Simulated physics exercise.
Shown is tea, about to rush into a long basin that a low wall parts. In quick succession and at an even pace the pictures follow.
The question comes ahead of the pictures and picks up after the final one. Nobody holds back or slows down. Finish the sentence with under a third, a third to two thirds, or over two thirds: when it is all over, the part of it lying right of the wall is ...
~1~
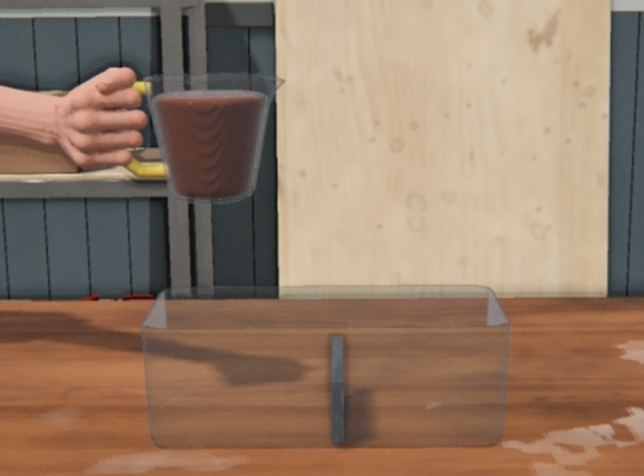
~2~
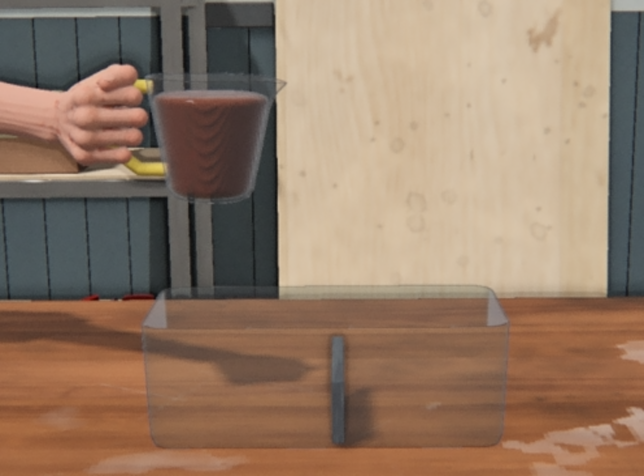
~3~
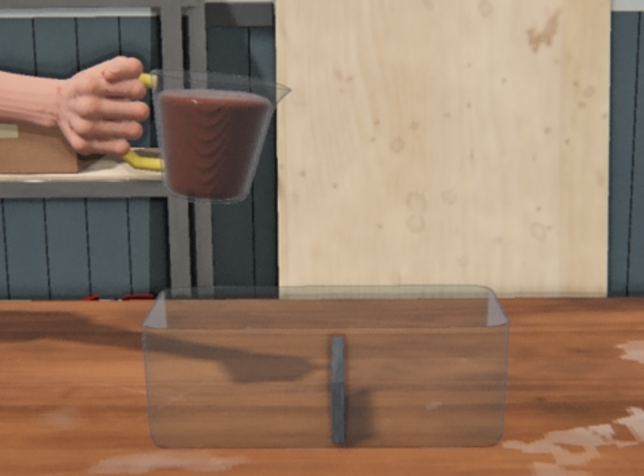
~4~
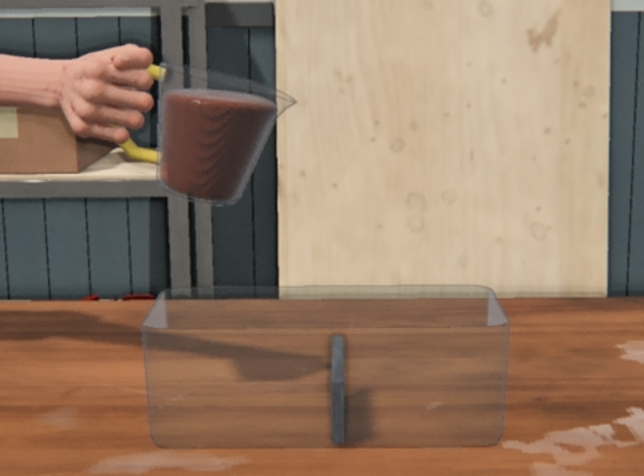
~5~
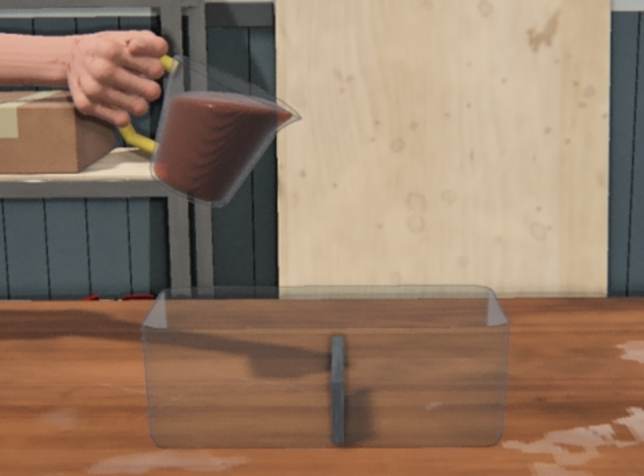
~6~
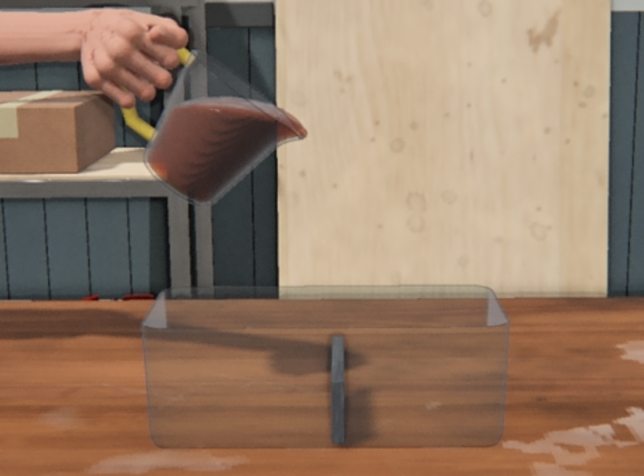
... a third to two thirds.
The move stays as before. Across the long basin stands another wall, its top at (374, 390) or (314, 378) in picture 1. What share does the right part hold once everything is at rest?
25 per cent, then 70 per cent, roughly.
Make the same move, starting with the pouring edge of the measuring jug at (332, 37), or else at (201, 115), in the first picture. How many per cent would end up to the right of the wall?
85 %, then 5 %.
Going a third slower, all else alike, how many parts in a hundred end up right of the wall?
Roughly 65 percent.
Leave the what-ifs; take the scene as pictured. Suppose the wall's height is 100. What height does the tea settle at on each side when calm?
Left side 20 percent, right side 20 percent.
A moment on, the measuring jug is tipped right over and 31 per cent is still to pour, 2 is left of the wall and 33 right of it.
Next, the measuring jug is tipped right over and 1 per cent is still to pour, 48 is left of the wall and 43 right of it.
Then the measuring jug is tipped right over and 0 per cent is still to pour, 52 is left of the wall and 42 right of it.
Later the measuring jug is tipped right over and 0 per cent is still to pour, 52 is left of the wall and 43 right of it.
At rest 53 per cent lies left of the wall, 43 right of it and 5 outside.
